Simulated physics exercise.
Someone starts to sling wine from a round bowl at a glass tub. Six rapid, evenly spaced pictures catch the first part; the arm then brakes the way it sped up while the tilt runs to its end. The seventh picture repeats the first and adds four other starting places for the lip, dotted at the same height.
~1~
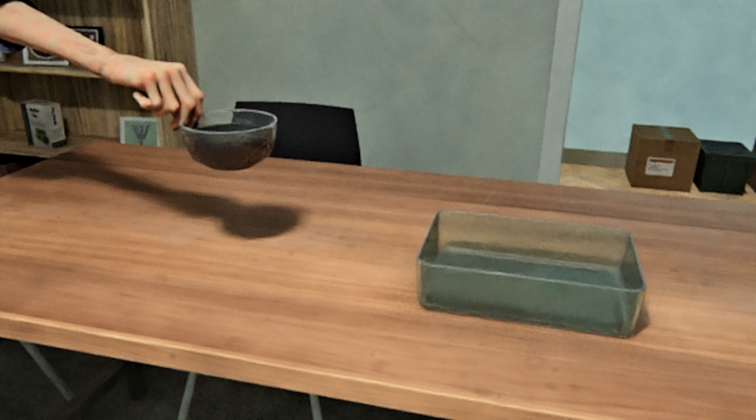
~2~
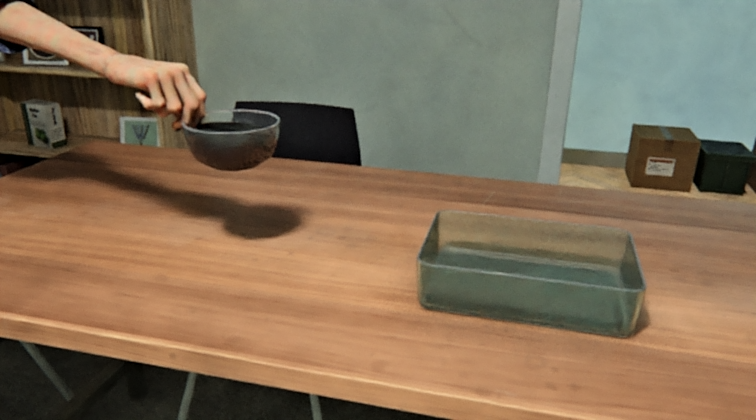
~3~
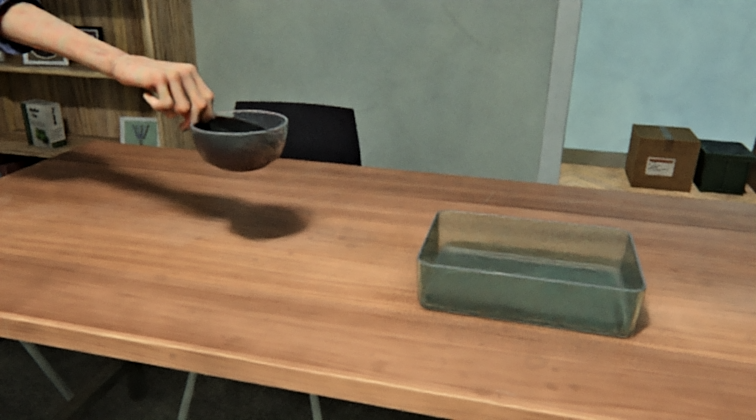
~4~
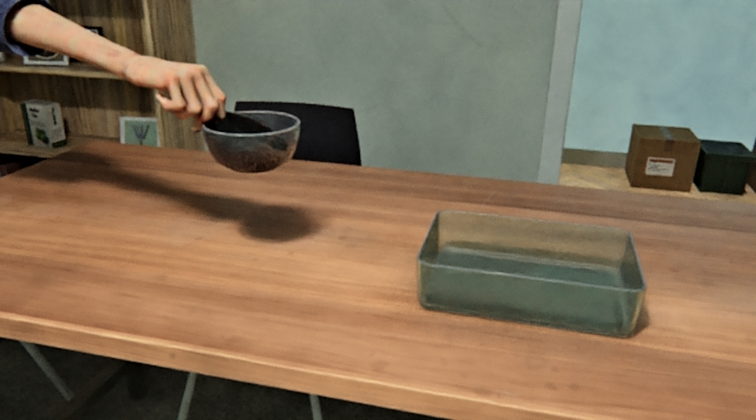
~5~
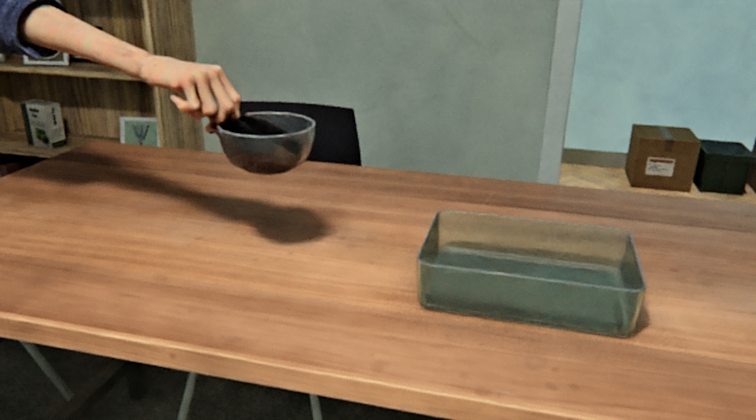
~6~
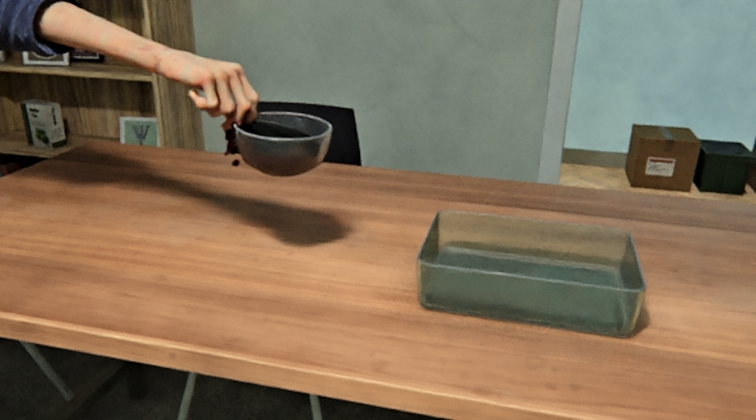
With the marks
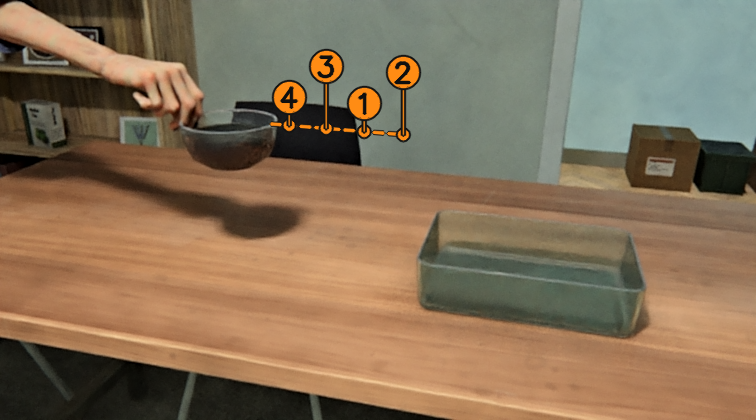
Hand carrying a round bowl of dark liquid rightward above a wooden table with a glass tub, drops slipping over the rim.
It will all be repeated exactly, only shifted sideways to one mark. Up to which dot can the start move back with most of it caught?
Choose 3.
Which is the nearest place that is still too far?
It is 4.
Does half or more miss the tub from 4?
Yes, it does.
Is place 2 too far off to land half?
No, not at all.
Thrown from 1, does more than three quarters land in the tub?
Yes.
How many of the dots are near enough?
Three of the four.
On the marked copy, 1 at (364, 131); 2 at (403, 134); 3 at (326, 128); 4 at (289, 125).
Choosing 1, about 87 % lands in the tub, 4 % falls short and 9 % goes beside or beyond.
Choosing 2, about 86 % lands in the tub, 4 % falls short and 10 % goes beside or beyond.
Choosing 3, about 65 % lands in the tub, 29 % falls short and 6 % goes beside or beyond.
Choosing 4, about 35 % lands in the tub, 61 % falls short and 4 % goes beside or beyond.
